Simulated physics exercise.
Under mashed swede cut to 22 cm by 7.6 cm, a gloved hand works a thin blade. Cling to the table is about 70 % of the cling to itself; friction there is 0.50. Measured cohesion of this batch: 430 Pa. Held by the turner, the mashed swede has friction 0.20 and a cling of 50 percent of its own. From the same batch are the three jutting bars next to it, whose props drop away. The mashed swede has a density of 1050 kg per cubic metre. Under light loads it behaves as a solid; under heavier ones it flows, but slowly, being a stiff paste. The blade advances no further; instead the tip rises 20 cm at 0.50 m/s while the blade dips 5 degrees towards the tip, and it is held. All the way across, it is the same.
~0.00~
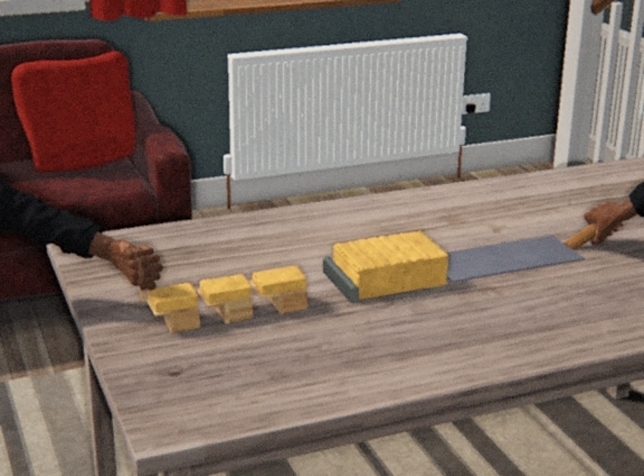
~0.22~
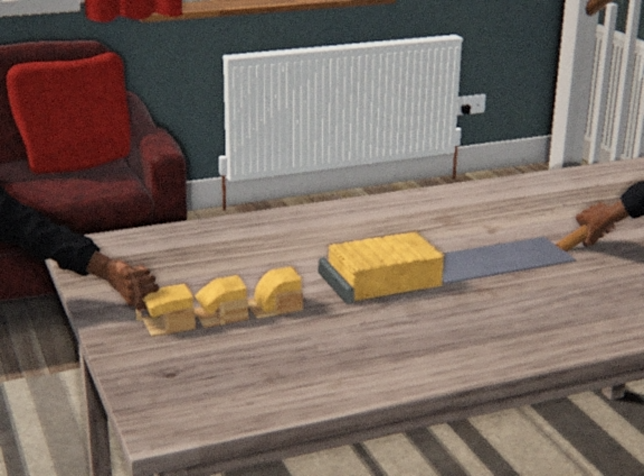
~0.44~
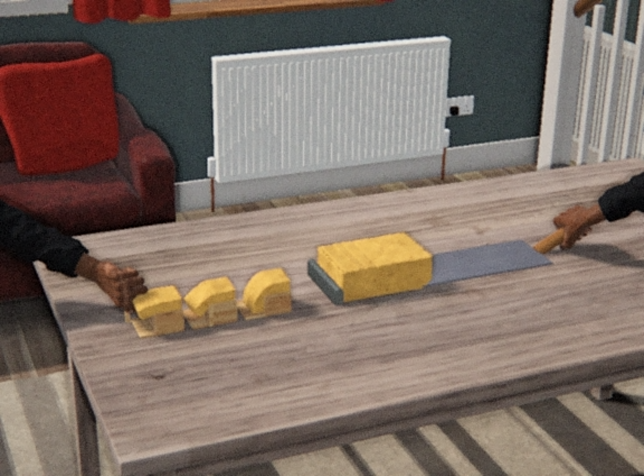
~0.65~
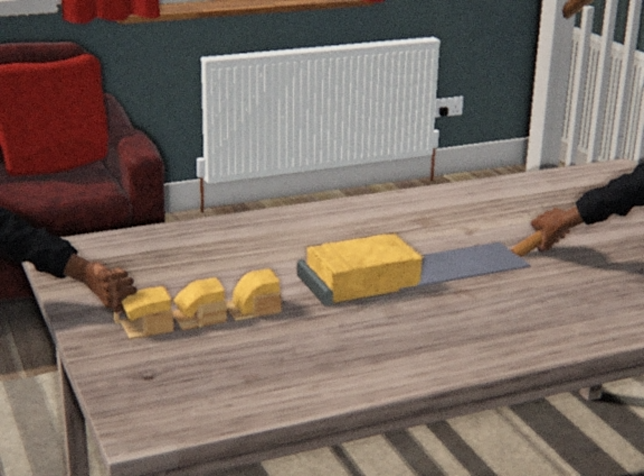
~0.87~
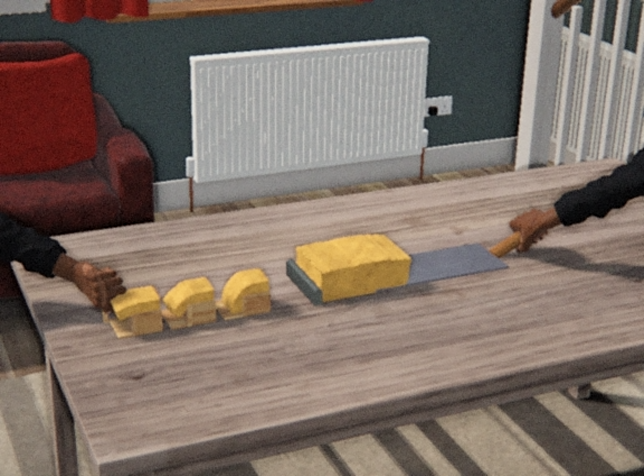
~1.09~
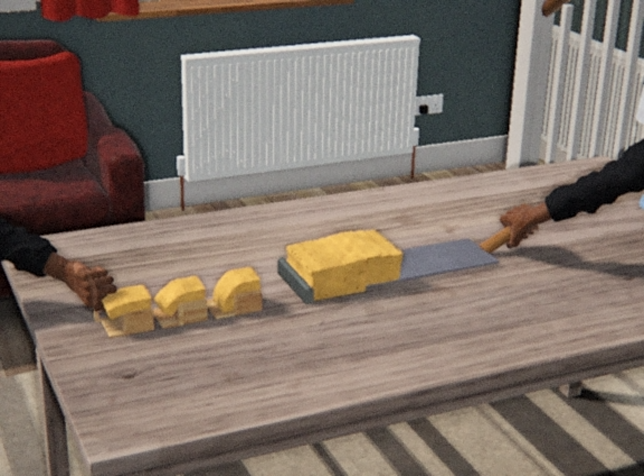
The footage shows three short yellow bars beside a hand on a wooden table quickly sagging at their ends, then barely changing, while another hand slides a flat blade leftward under a yellow block whose ridged top smooths out.
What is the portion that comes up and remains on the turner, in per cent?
It comes to around 39 percent.
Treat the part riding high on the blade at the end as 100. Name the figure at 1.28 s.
Close to 50 percent.
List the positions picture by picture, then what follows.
In the first frame, handle end of the blade at (585, 260), not yet moved; top of the mashed swede at (396, 264); bar tips down by 0, 0, 0 (left to right).
In the second frame, handle end of the blade at (576, 261), moved 1.0 cm; top of the mashed swede at (392, 265); bar tips down by 9 mm, 2.6 cm, 4.7 cm (left to right).
In the third frame, handle end of the blade at (553, 264), moved 4.2 cm; top of the mashed swede at (429, 258); bar tips down by 10 mm, 2.8 cm, 4.7 cm (left to right).
In the fourth frame, handle end of the blade at (531, 267), moved 7.5 cm; top of the mashed swede at (399, 261); bar tips down by 1.0 cm, 2.9 cm, 4.7 cm (left to right).
In the fifth frame, handle end of the blade at (509, 268), moved 11 cm; top of the mashed swede at (377, 261); bar tips down by 1.0 cm, 2.9 cm, 4.7 cm (left to right).
In the sixth frame, handle end of the blade at (499, 263), moved 11 cm; top of the mashed swede at (378, 256); bar tips down by 1.0 cm, 2.9 cm, 4.7 cm (left to right).
After 1.28 s, the tip is 9.8 cm up.
After 1.50 s, the tip is 20 cm up and 39 % is riding high on the blade.
After 1.73 s, the tip is 20 cm up and 39 % is riding high on the blade.
After 1.95 s, the tip is 20 cm up and 39 % is riding high on the blade.
After 2.05 s, at the end, the tip is 20 cm up and 39 % is riding high on the blade.
